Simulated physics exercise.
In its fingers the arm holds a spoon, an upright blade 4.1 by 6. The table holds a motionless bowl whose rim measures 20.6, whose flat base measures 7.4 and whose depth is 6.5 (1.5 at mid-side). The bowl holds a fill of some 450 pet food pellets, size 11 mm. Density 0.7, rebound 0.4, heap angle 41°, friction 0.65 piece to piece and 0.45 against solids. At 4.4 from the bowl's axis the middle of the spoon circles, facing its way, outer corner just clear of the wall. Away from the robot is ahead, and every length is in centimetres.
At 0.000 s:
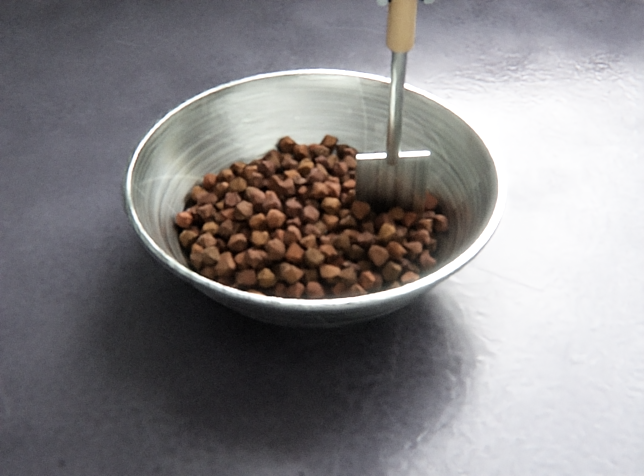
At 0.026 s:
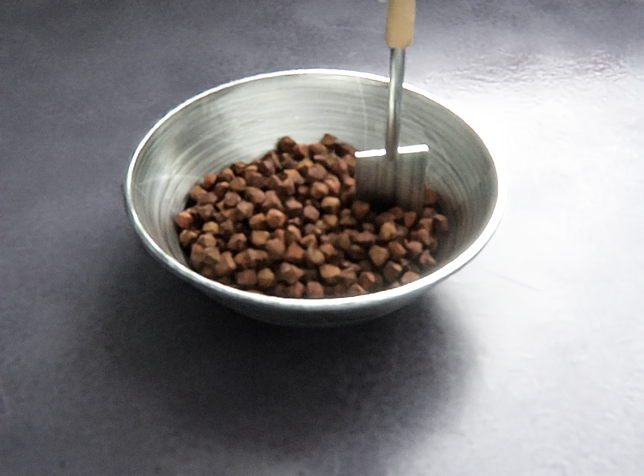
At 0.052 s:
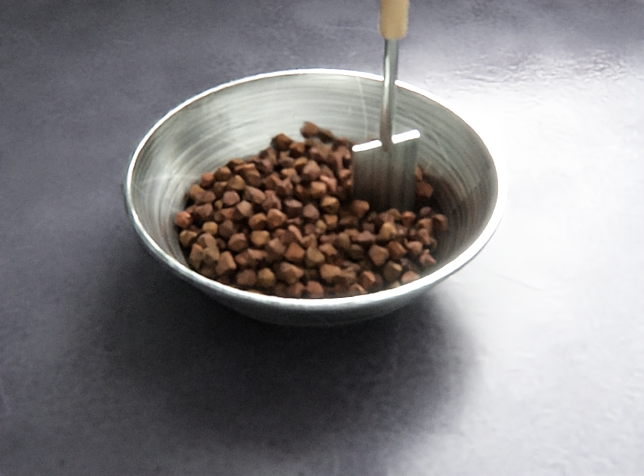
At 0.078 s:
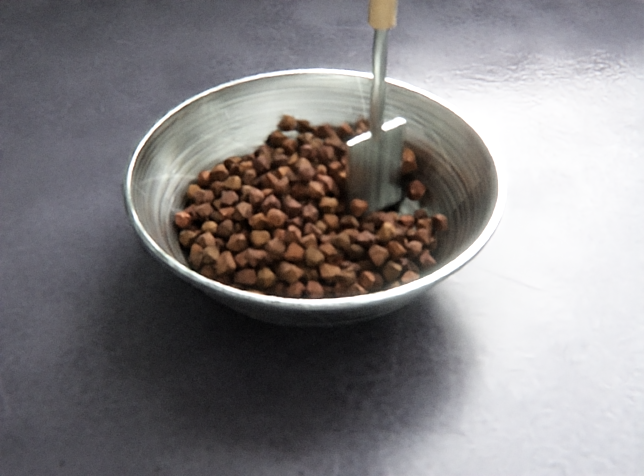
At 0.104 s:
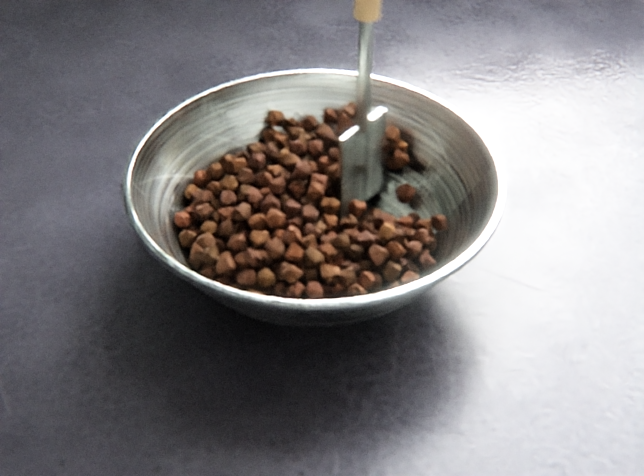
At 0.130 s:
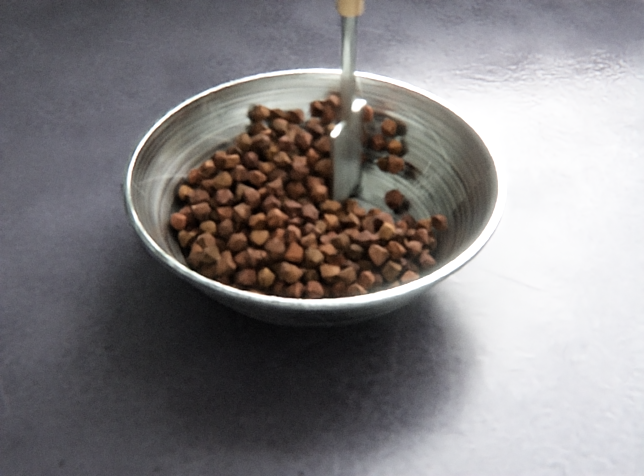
A flat metal blade on a thin rod with a pale wooden handle sweeps through brown pellets in a silvery bowl, moving from the right toward the back and turning edge-on. Pellets pile up toward the rear rim, baring some of the bowl's inside at right. The still camera looks down at an angle on the motionless bowl, set on a mottled grey tabletop with a bright sheen at right.
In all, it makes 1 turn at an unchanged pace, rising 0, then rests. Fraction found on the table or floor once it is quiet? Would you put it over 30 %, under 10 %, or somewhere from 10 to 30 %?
I would put it under 10 %.
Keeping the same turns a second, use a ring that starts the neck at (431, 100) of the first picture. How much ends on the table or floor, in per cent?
Table or floor share: Near 10 %.
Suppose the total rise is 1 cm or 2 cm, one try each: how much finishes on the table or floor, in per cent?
5 % and 5 %.
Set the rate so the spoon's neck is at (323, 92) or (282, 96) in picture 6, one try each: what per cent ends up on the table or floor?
First try: Around 15 %; second try: Around 25 %.
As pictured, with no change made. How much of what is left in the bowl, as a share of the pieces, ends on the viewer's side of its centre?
Roughly 40 percent of it.
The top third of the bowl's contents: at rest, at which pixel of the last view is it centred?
Centre of top third: Approx. (390, 171).
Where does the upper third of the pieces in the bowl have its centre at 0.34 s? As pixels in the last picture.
Roughly pixel (205, 225).
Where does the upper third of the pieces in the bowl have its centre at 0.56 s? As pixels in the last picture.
In the final view it lies at about (402, 241).
By 0.34 s, 175° round, highest piece 9 above the table; 442 in the bowl, 1 on the table or floor, 4 in flight or on the tool.
By 0.56 s, 291° round, highest piece 8 above the table; 423 in the bowl, 18 on the table or floor, 6 in flight or on the tool.
By 0.87 s, 0° round, highest piece 7 above the table; 419 in the bowl, 27 on the table or floor, 1 in flight or on the tool.
By 1.57 s, 0° round, highest piece 7 above the table; 419 in the bowl, 28 on the table or floor.
Final count, 419 in the bowl, 28 on the table or floor. That is 6 % on the table or floor.
